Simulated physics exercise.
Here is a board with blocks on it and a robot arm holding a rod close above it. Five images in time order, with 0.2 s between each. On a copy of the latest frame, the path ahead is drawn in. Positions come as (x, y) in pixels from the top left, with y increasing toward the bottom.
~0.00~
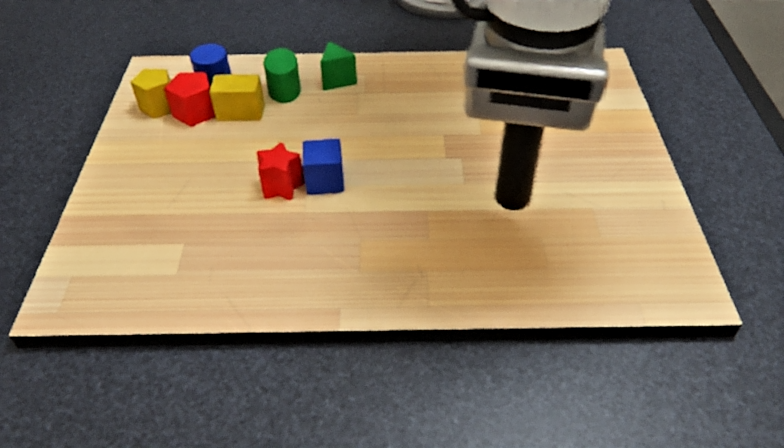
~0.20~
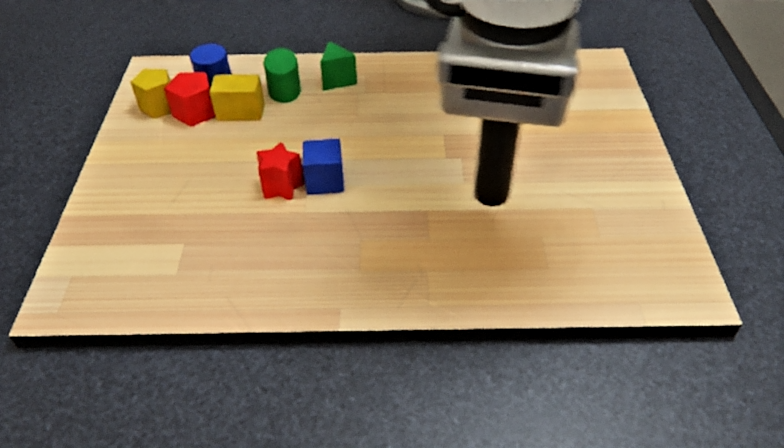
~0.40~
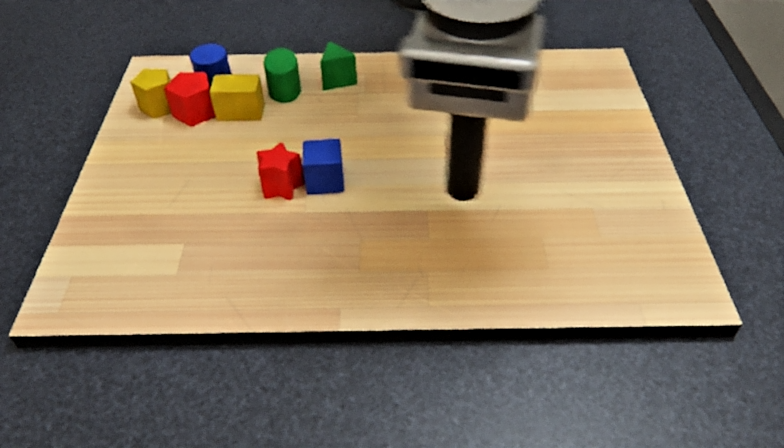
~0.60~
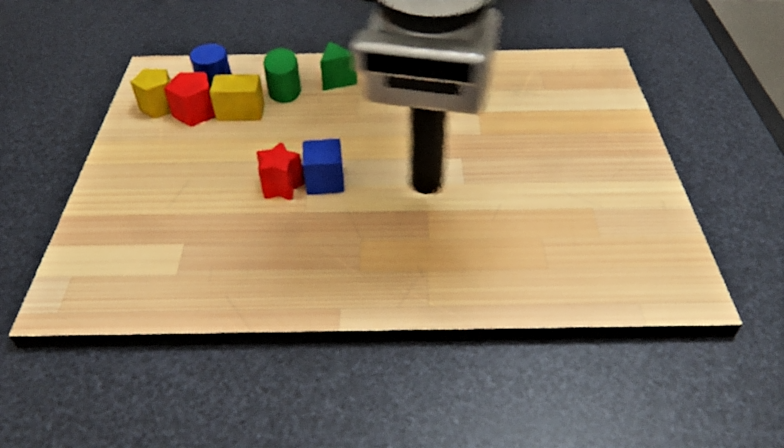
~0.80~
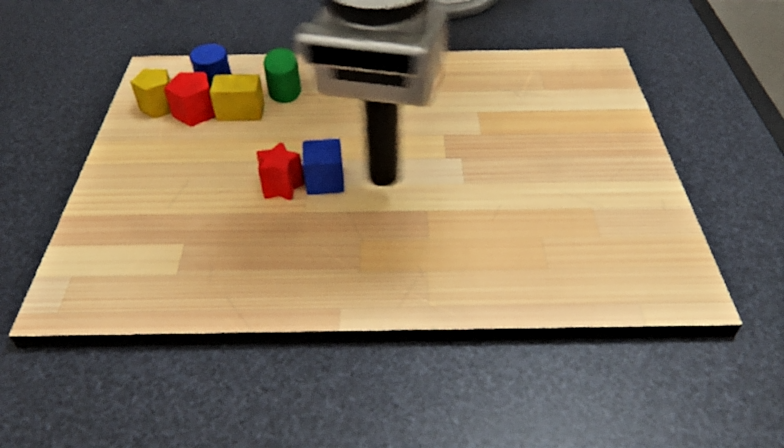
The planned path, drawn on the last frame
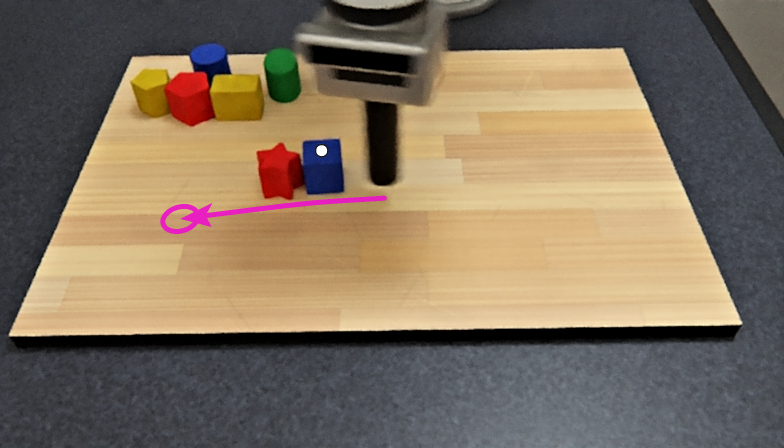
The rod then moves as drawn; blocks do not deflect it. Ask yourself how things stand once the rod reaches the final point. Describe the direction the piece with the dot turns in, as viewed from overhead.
Verdict: Clockwise.
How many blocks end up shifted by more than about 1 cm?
Two.
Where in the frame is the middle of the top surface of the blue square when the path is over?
The blue square ends near (301, 145).
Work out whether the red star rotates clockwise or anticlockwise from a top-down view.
Its rotation is counterclockwise.
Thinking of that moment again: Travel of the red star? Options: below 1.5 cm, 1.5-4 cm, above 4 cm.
Movement: 1.5 to 4 cm.
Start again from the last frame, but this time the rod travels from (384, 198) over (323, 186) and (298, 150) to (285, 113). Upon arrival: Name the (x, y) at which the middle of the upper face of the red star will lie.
Just about (258, 150).
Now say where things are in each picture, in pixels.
In the first picture, rod's lower end (513, 198); red star (276, 156); blue square (322, 151).
In the second picture, rod (492, 195); blocks still.
In the third picture, rod (463, 189); blocks still.
In the fourth picture, rod (427, 183); blocks still.
In the fifth picture, rod (384, 176); red star (276, 156); blue square (322, 151).
Drawn move, from (384, 198) by way of (284, 206) to (180, 219); the dot is on the blue square.
The first path, step by step. One third of the way, rod (313, 180); red star (263, 151), turned 50° anticlockwise; blue square (304, 146), turned 50° clockwise.
Two thirds of the way, rod (242, 188); red star (259, 151), turned 40° anticlockwise; blue square (301, 145), turned 65° clockwise.
At the end, rod (173, 196); red star (259, 151), turned 40° anticlockwise; blue square (301, 145), turned 65° clockwise.
